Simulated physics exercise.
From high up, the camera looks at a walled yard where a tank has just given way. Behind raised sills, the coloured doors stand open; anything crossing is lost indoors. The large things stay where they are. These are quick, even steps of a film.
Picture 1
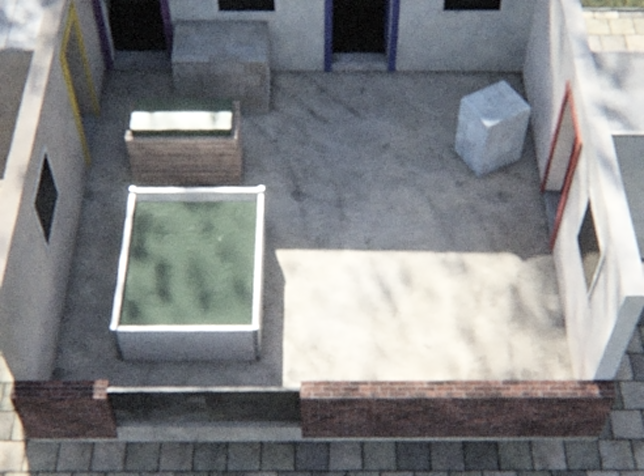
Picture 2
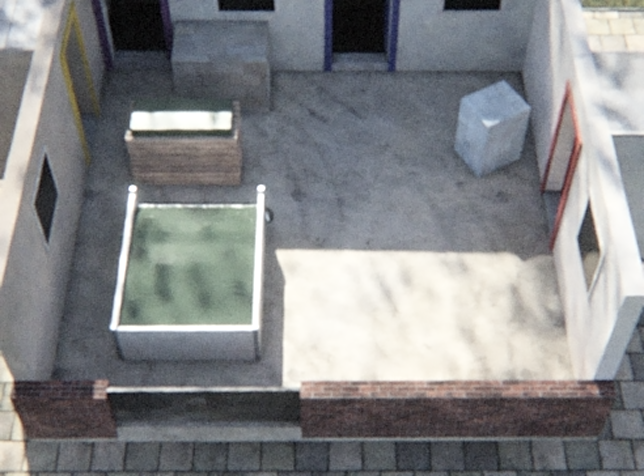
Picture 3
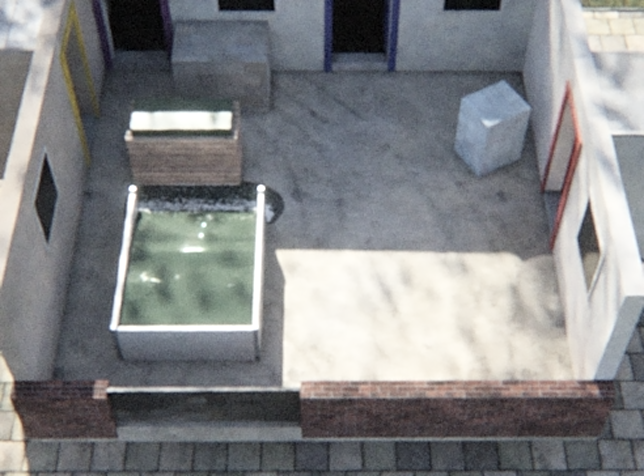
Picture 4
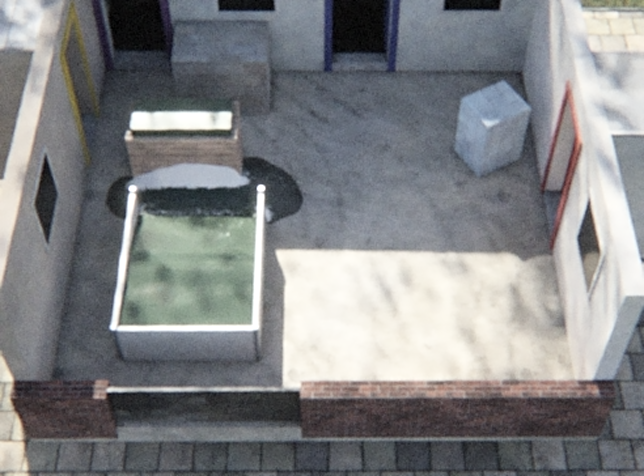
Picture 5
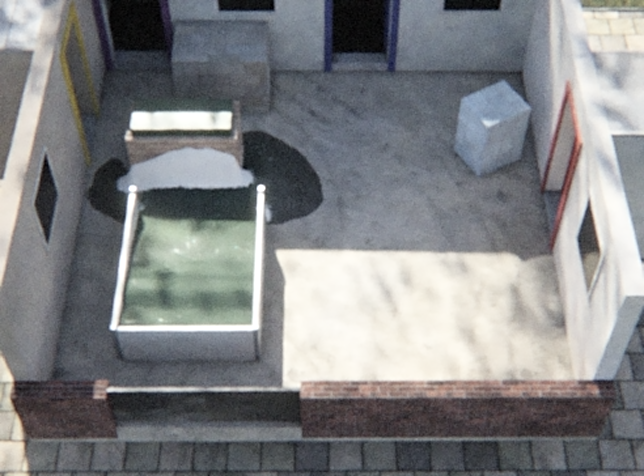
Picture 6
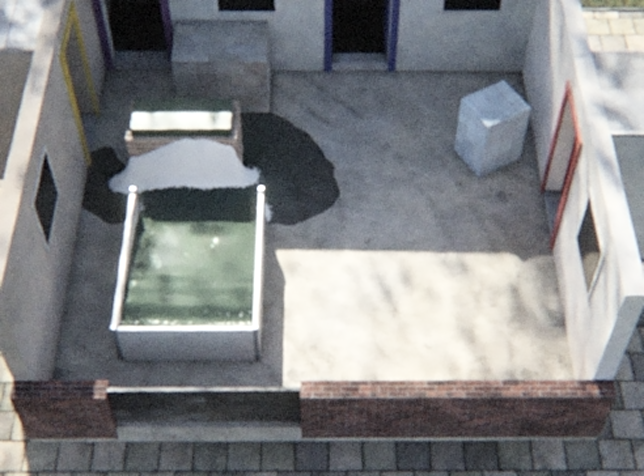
In a walled yard seen from above, an open tank of still, greenish water stands at the left, a brick block behind it. Water starts pouring out over the tank's far side, then spreads across the floor in a dark, widening pool to both sides, reaching around the brick block and farthest to the right.
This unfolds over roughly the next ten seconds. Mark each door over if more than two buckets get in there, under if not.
Blue door - under; yellow door - under; purple door - under; red door - under.
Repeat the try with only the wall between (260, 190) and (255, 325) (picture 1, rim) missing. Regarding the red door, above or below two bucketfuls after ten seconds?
The red door crosses the line.
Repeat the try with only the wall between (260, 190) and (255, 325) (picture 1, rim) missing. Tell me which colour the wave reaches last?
Answer - the purple-painted one.
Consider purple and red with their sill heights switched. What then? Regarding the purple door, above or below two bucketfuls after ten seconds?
So the purple door gets past it.
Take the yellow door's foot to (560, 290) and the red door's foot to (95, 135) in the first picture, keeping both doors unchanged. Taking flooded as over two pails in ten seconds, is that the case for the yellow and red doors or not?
What you'd see: The yellow door stays within the limit and the red door stays within the limit.
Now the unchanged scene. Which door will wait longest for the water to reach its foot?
That is the door marked red.
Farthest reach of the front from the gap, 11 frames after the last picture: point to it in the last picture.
The farthest wet point should be near (476, 72).
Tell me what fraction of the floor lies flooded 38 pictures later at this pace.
About 85 per cent.
A moment on, water covers 20 % of the floor; the blue door not reached, the yellow door wet at the sill, nothing in, the purple door not reached, the red door not reached.
Next, water covers 50 % of the floor; the blue door wet at the sill, nothing in, the yellow door wet at the sill, nothing in, the purple door wet at the sill, nothing in, the red door not reached.
Then, water covers 65 % of the floor; the blue door under two buckets in, the yellow door under two buckets in, the purple door under two buckets in, the red door under two buckets in.
Later, water covers 85 % of the floor; the blue door under two buckets in, the yellow door under two buckets in, the purple door under two buckets in, the red door under two buckets in.
In the end, water covers 95 % of the floor; the blue door under two buckets in, the yellow door under two buckets in, the purple door under two buckets in, the red door under two buckets in.
